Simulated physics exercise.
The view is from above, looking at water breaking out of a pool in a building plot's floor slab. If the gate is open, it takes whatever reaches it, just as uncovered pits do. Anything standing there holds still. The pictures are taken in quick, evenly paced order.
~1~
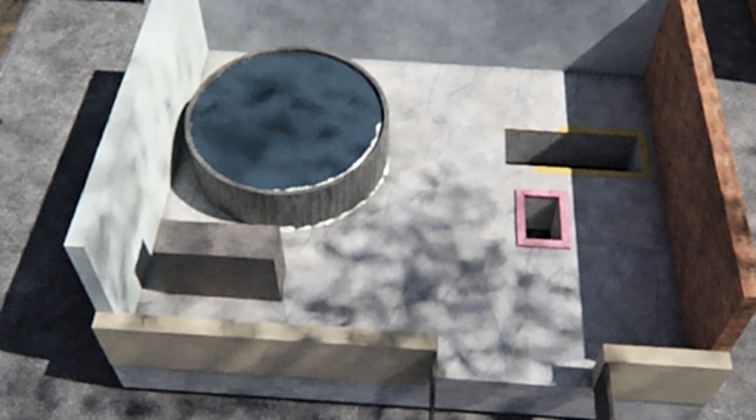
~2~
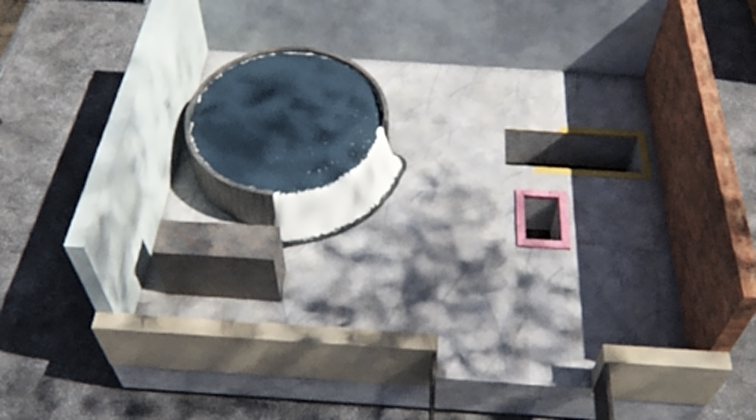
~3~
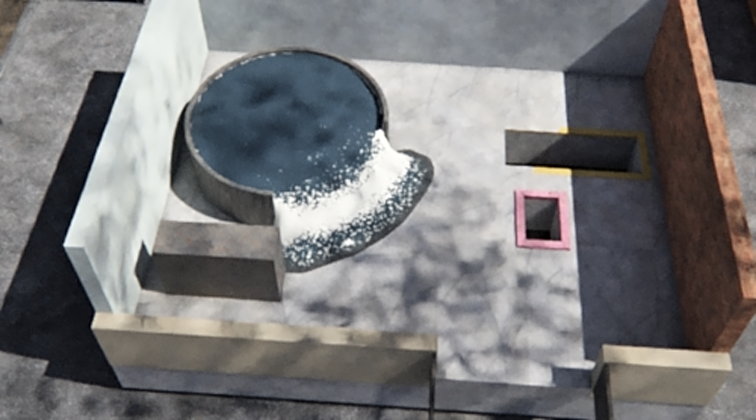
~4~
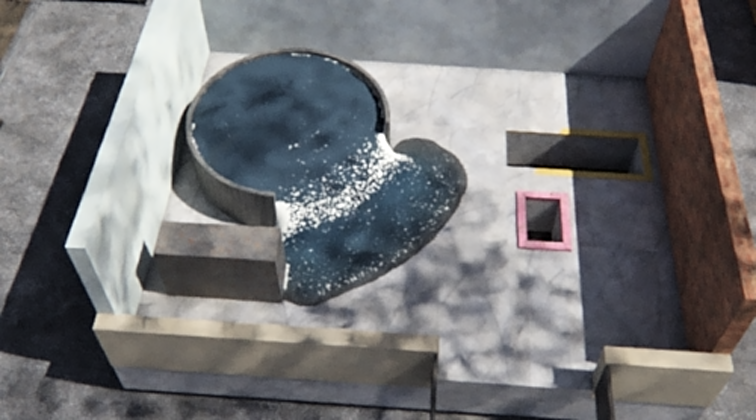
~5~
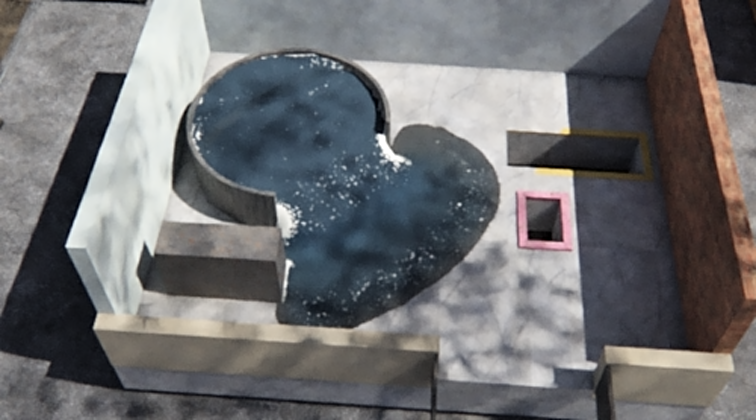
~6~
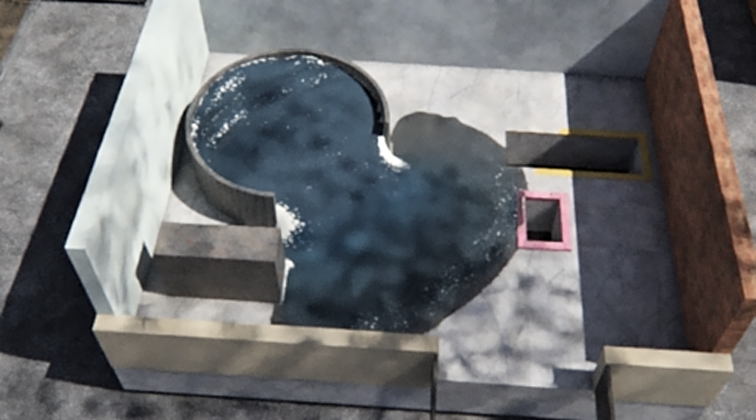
A walled concrete plot, seen from above by a still camera, has a round tank of dark blue water at its upper left. A grey block sits below the tank, a yellow-edged trench and a pink-rimmed square pit lie to the right, and a reddish-brown wall stands beyond. Water bursts through the tank's lower right side in white foam, then spreads across the pale floor in a widening dark sheet, reaching the pink rim.
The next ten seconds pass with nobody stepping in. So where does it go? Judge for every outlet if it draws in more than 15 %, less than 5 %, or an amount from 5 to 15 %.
In the end the gate takes in a considerable amount - past fifteen per cent; the yellow pit takes in a considerable amount - past fifteen per cent; the pink pit takes in a reasonable amount - five to fifteen per cent.
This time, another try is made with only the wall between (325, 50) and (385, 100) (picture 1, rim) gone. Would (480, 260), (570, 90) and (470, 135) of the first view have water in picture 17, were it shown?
The first would be still unwetted, the second drenched and the third drenched.
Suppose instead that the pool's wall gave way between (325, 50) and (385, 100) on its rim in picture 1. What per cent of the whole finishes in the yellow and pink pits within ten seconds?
Lab note - share by pit: Yellow 60 %, pink 0 %.
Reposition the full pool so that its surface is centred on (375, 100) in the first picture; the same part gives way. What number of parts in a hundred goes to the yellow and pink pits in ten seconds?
Within ten seconds the yellow pit collects 20 percent of the total and the pink pit 25 percent.
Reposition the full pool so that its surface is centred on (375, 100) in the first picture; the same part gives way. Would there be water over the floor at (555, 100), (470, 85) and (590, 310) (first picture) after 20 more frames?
In sequence: Unflooded, next unflooded, then inundated.
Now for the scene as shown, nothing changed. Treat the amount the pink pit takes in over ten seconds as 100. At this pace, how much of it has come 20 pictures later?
Share by then: 65 in a hundred.
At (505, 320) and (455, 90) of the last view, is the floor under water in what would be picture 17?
Soaked, spared.
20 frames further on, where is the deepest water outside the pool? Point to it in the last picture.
Pointing at (682, 368).
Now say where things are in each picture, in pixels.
In the first frame, still water in the round tank at (288, 118).
In the second frame, the front is at a hidden place, out from the gap at (350, 195).
In the third frame, water pours out at (350, 198) and has run to (426, 163).
In the fourth frame, the front is at (453, 163), out from the gap at (352, 201).
In the fifth frame, water pours out at (352, 202) and has run to (487, 167).
In the sixth frame, water pours out at (351, 202) and has run to (517, 170).
A moment on, water covers 50 % of the floor; the gate 1 %, the yellow pit 1 %, the pink pit 1 %.
Next, water covers 60 % of the floor; the gate 6 %, the yellow pit 1 %, the pink pit 4 %.
Then, water covers 65 % of the floor; the gate 13 %, the yellow pit 2 %, the pink pit 6 %.
Later, water covers 75 % of the floor; the gate 21 %, the yellow pit 12 %, the pink pit 9 %.
In the end, water covers 85 % of the floor; the gate 29 %, the yellow pit 23 %, the pink pit 10 %.
